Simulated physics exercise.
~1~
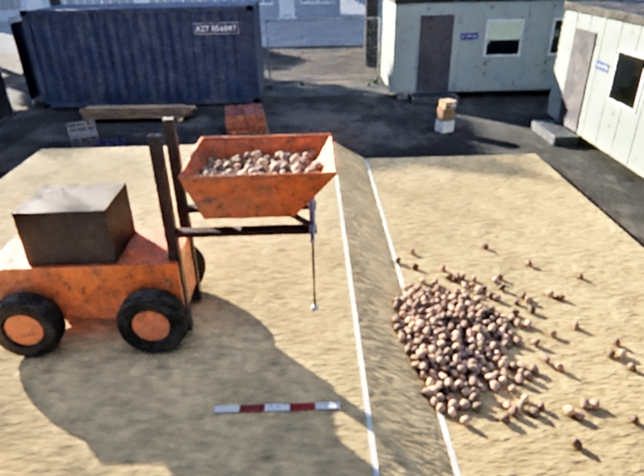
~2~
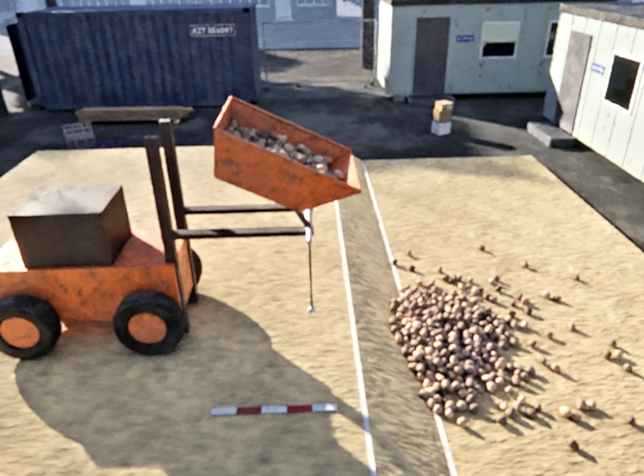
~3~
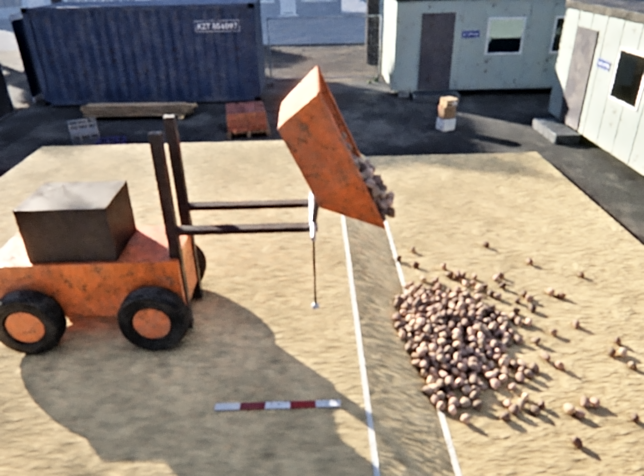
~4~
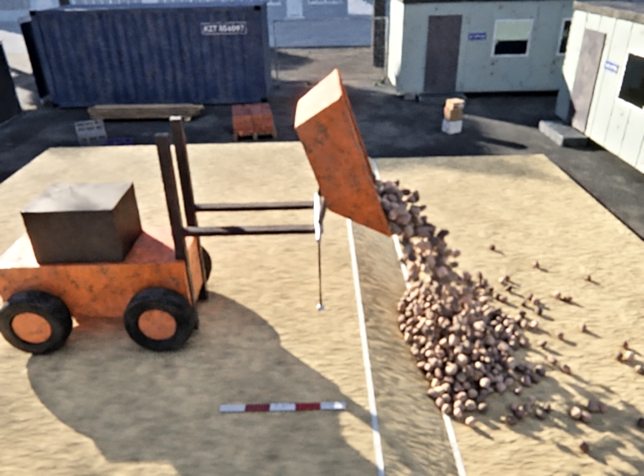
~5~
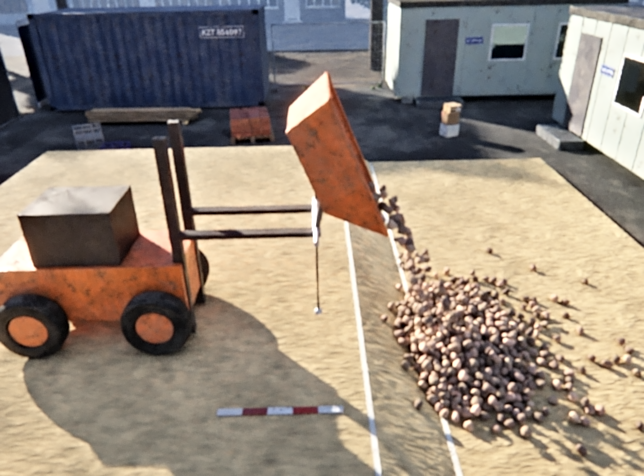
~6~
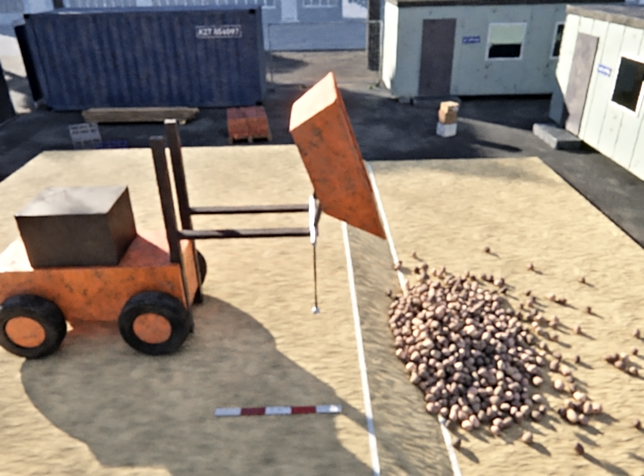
Orange fork truck tipping its raised skip to the right, spilling brown cobbles down a sandy bank onto a growing heap below.
